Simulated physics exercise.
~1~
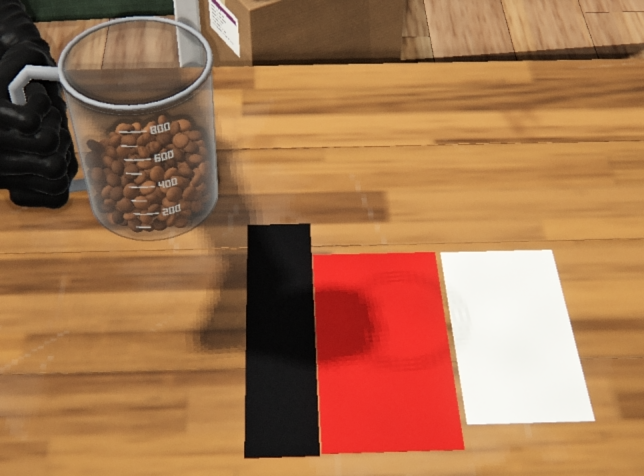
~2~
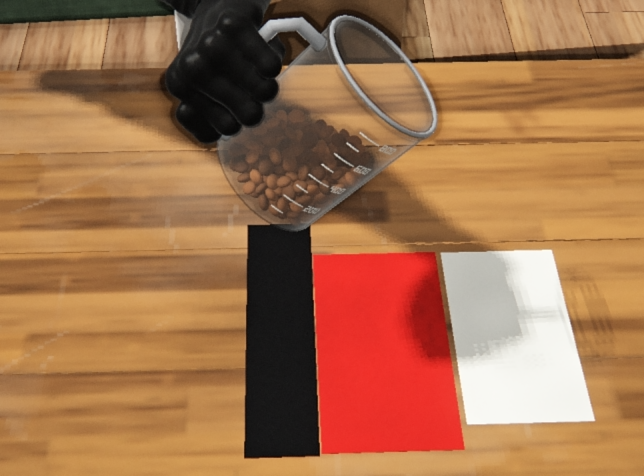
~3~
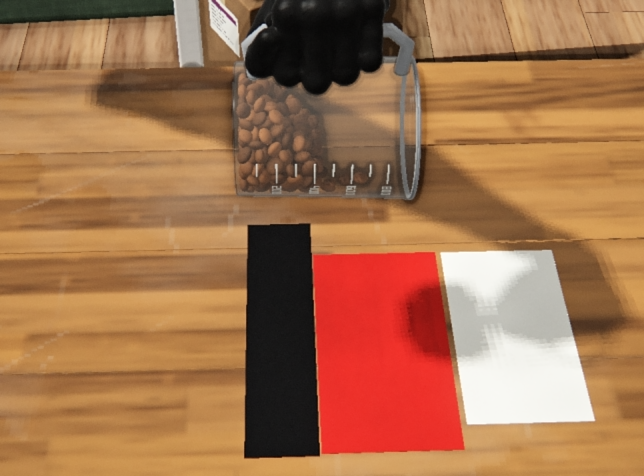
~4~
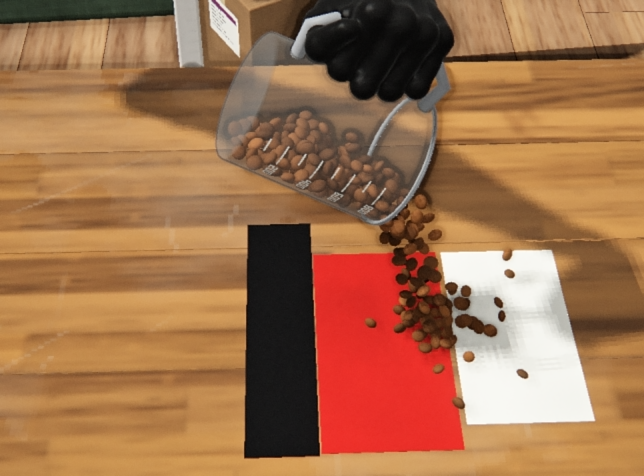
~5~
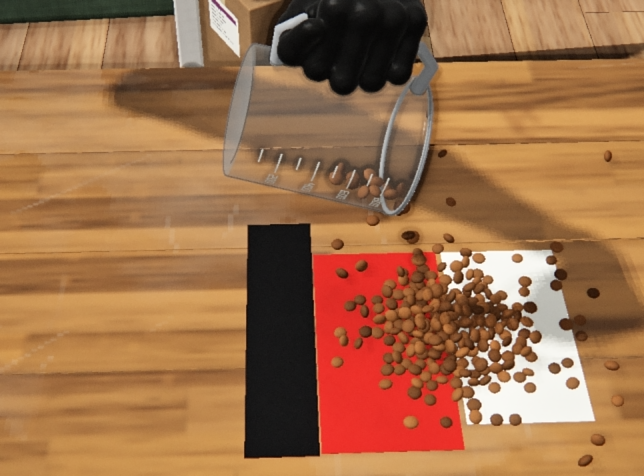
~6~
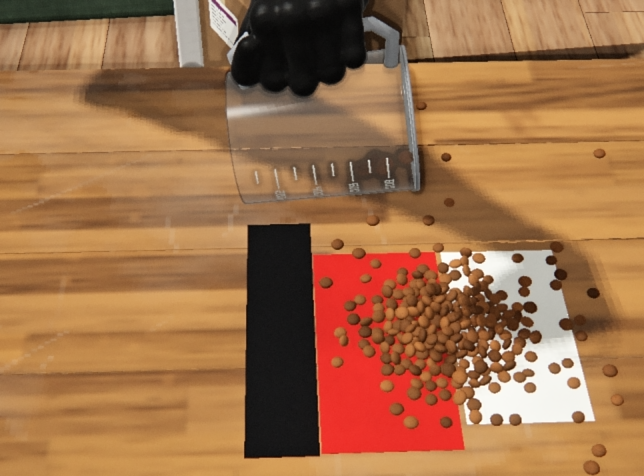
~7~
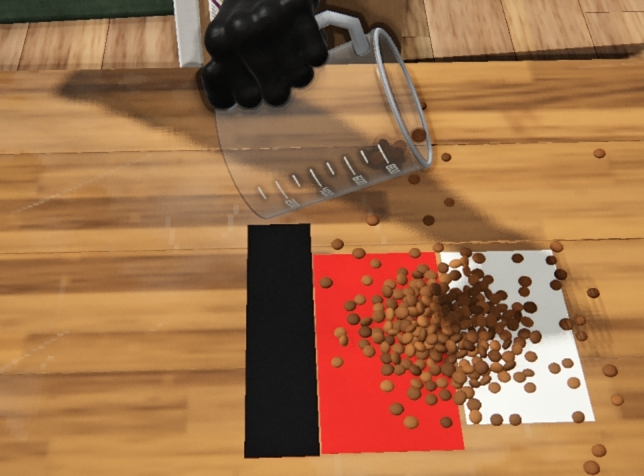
A black-gloved hand tips a clear jug, spilling brown kibble mostly across red and white mats.
